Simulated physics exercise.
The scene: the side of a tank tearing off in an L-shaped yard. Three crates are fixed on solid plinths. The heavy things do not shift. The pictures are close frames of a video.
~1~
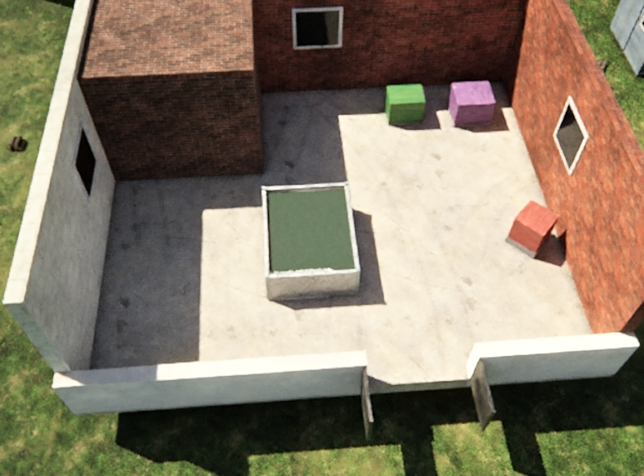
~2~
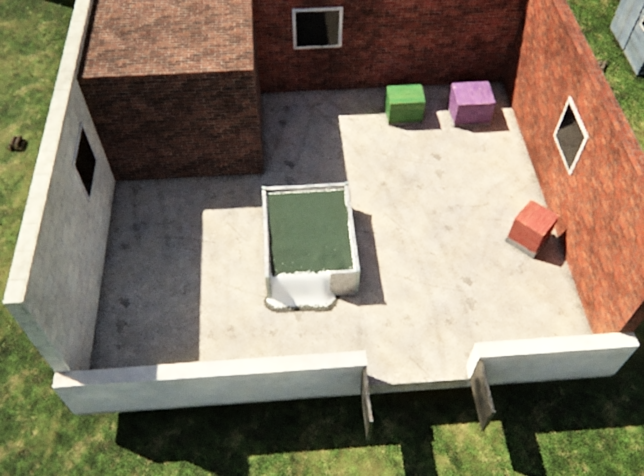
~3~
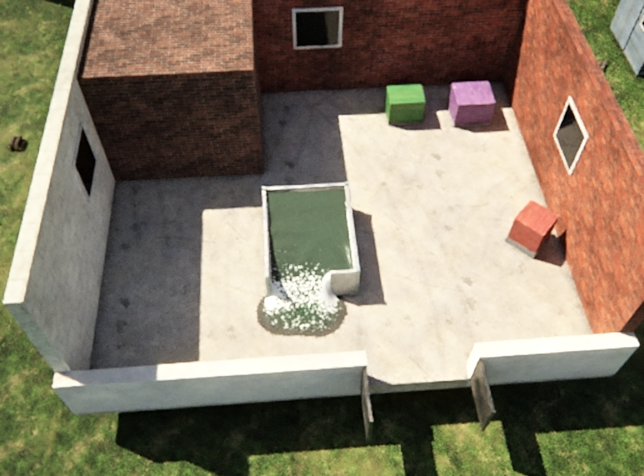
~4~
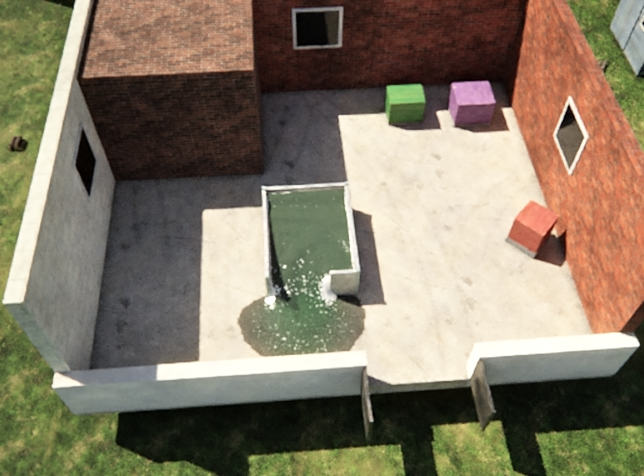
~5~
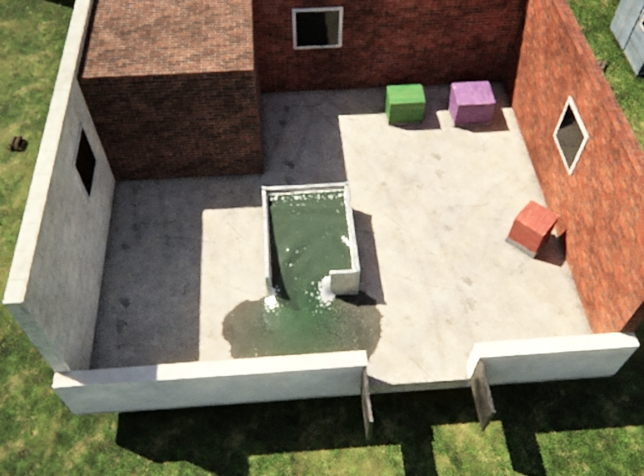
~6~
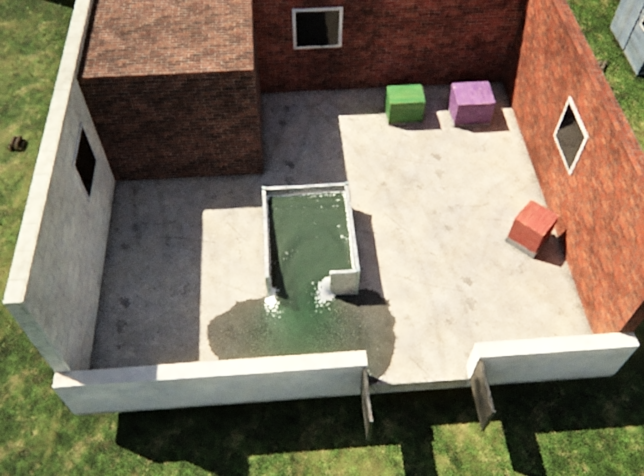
Water pours through the torn front side of a white tank and spreads across the yard.
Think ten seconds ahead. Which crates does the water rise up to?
One by one: The green crate escapes dry; the red crate escapes dry; the purple crate escapes dry.
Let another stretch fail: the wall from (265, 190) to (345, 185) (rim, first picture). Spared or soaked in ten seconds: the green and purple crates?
My reading: The green crate gets wet, the purple crate is soaked.
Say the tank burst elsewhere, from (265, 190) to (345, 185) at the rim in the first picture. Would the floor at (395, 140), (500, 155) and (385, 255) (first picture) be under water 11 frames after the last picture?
As listed: Covered, dry, not flooded.
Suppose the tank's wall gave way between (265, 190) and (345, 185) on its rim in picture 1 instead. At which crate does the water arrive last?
It is the red crate.
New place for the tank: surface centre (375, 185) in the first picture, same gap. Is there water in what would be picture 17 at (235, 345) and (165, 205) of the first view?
As listed: Wet, no water.
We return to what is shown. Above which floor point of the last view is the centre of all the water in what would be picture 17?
Roughly at (288, 308).
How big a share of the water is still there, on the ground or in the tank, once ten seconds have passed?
Near 86 in a hundred.
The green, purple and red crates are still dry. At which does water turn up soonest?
I say the red-painted one.
A moment on, water covers 10 % of the floor; the green crate not reached, the red crate not reached, the purple crate not reached.
Next, water covers 20 % of the floor; the green crate not reached, the red crate not reached, the purple crate not reached.
Then, water covers 40 % of the floor; the green crate not reached, the red crate water round its plinth, the purple crate not reached.
Later, water covers 55 % of the floor; the green crate not reached, the red crate water round its plinth, the purple crate not reached.
In the end, water covers 75 % of the floor; the green crate stayed above the water, the red crate stayed above the water, the purple crate stayed above the water.
